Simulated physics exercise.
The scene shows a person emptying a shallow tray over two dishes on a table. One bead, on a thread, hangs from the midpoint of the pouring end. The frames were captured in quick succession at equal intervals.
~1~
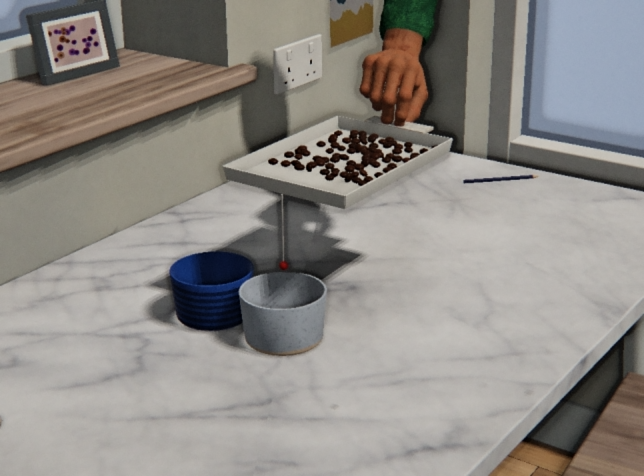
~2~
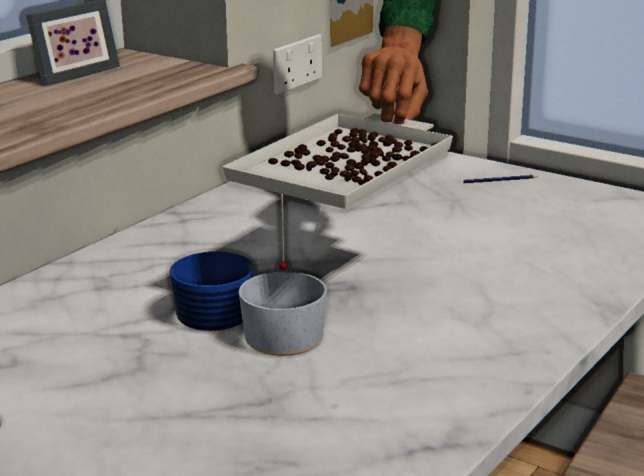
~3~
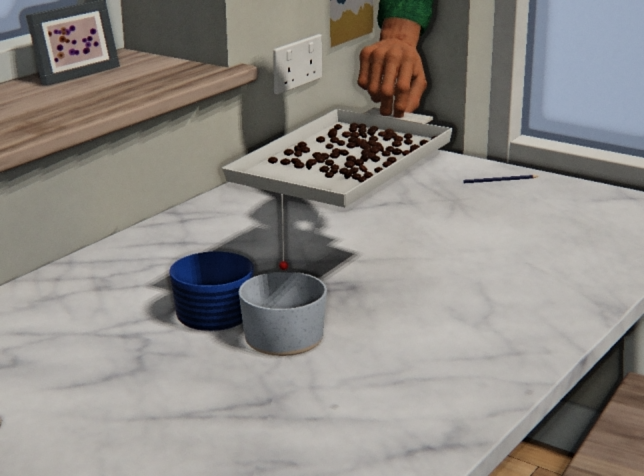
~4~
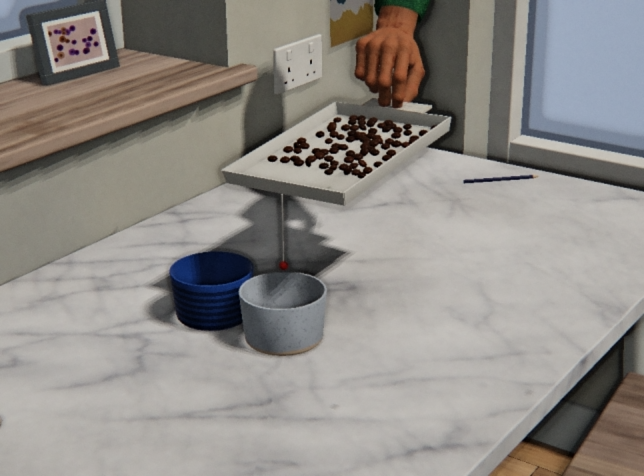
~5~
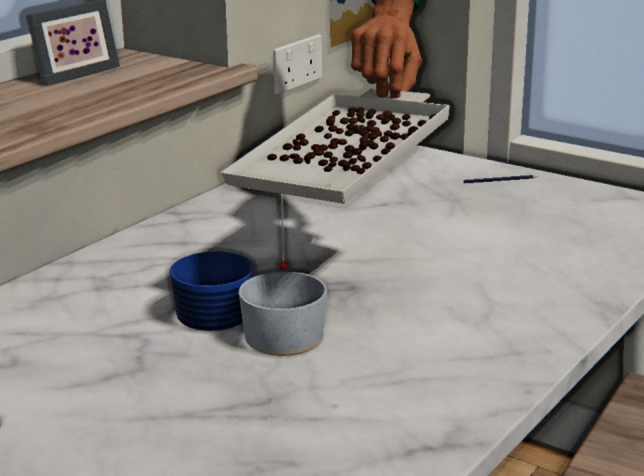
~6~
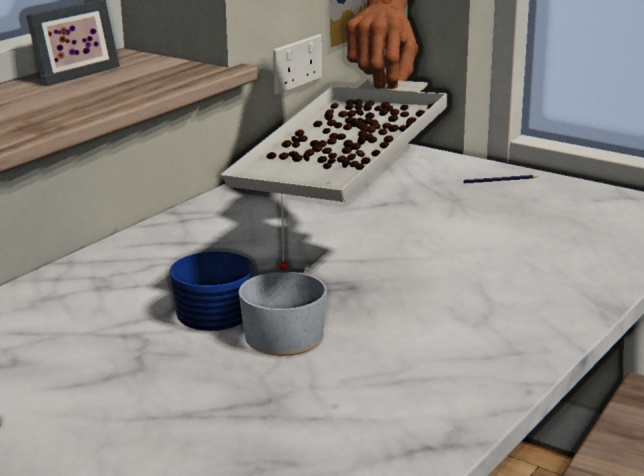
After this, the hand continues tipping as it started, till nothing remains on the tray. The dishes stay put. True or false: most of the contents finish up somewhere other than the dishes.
False.
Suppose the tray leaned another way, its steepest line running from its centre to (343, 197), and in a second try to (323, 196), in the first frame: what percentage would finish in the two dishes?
10 and 30 per cent, in that order.
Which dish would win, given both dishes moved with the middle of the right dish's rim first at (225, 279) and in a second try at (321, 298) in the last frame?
Well, the first go goes to the rightmost dish, and the second to the leftmost dish.
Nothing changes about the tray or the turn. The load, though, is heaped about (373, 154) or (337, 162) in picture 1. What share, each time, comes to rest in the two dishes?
It would be roughly 100 per cent for the first and roughly 100 per cent for the second.
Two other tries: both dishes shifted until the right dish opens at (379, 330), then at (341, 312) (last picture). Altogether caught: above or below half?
For the two tries in order: Not as much as half, not as much as half.
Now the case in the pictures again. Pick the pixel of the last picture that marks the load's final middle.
Somewhere close to (219, 308) in the last picture.
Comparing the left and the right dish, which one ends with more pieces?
The one at left ends up fuller.
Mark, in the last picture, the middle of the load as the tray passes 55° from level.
Its middle sits at about pixel (267, 160).
Soon, tray tipped steeply; all on the tray.
A while on, tray tipped right over; about two thirds on the tray; a stray few in the right dish; about a quarter in the left dish; a stray few outside both; a small part in the air.
Towards the end, tray tipped past a quarter turn; a small part in the right dish; most in the left dish; a small part outside both.
Finally, tray tipped past a quarter turn; a small part in the right dish; most in the left dish; a small part outside both.
